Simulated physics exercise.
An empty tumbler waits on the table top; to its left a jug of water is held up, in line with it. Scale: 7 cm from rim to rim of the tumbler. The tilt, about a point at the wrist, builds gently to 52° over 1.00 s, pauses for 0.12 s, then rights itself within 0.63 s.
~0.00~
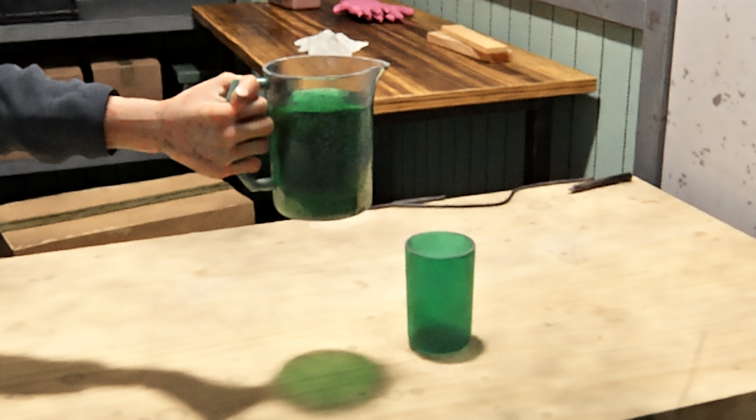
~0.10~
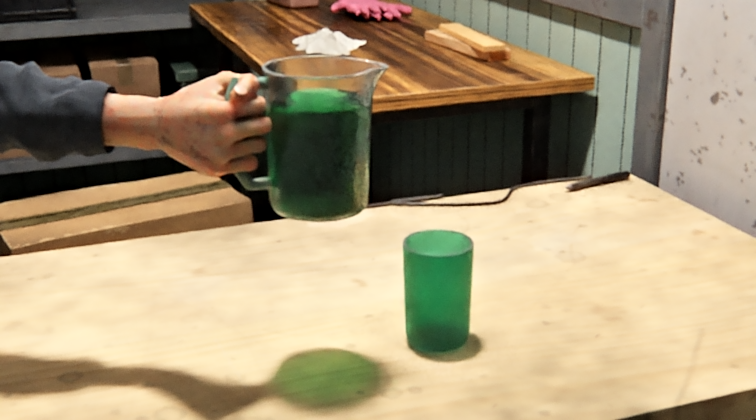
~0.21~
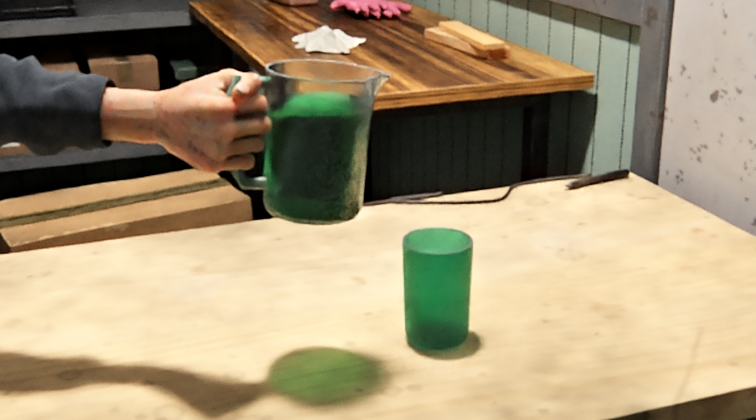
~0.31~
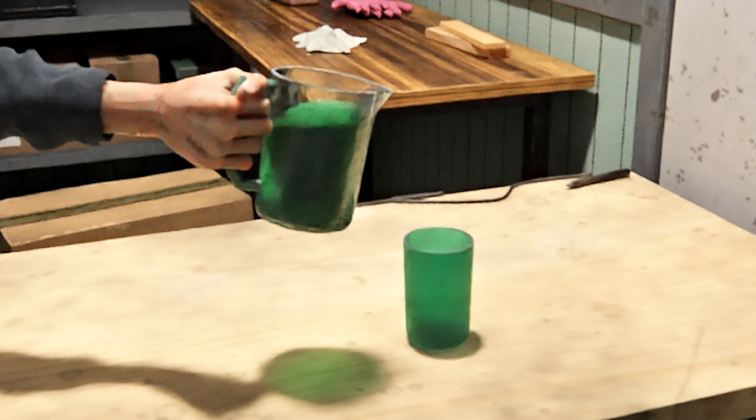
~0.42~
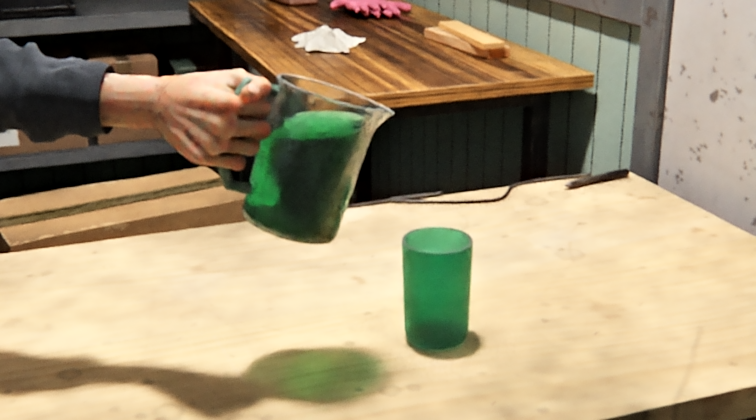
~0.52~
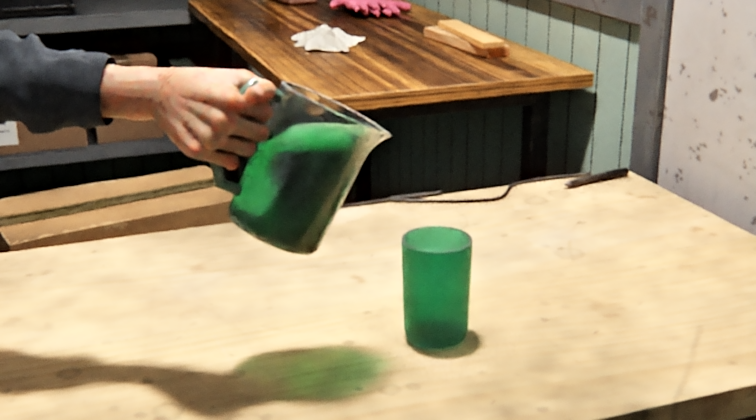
A hand holds up a jug of green liquid and gradually tilts it toward a green tumbler.
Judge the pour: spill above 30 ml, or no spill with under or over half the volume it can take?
Expect this: A mess beside it.
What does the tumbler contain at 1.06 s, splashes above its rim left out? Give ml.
About 50 ml.
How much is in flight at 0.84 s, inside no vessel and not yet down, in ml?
About 35 ml.
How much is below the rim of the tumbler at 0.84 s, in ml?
Close to 10 ml.
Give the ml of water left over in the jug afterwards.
About 780 ml.
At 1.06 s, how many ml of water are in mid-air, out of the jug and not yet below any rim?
About 50 ml.
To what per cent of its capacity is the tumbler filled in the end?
Some 25 per cent.
By 0.84 s the tilt is 49° and the tumbler has 10 ml, the jug 905 ml, and 0 ml is on the table top.
By 1.06 s the tilt is 52° and the tumbler has 55 ml, the jug 830 ml, and 20 ml is on the table top.
By 1.30 s the tilt is 42° and the tumbler has 105 ml, the jug 780 ml, and 45 ml is on the table top.
By 1.56 s the tilt is 11° and the tumbler has 125 ml, the jug 775 ml, and 50 ml is on the table top.
At rest the tumbler has 125 ml, the jug 775 ml, and 50 ml is on the table top.
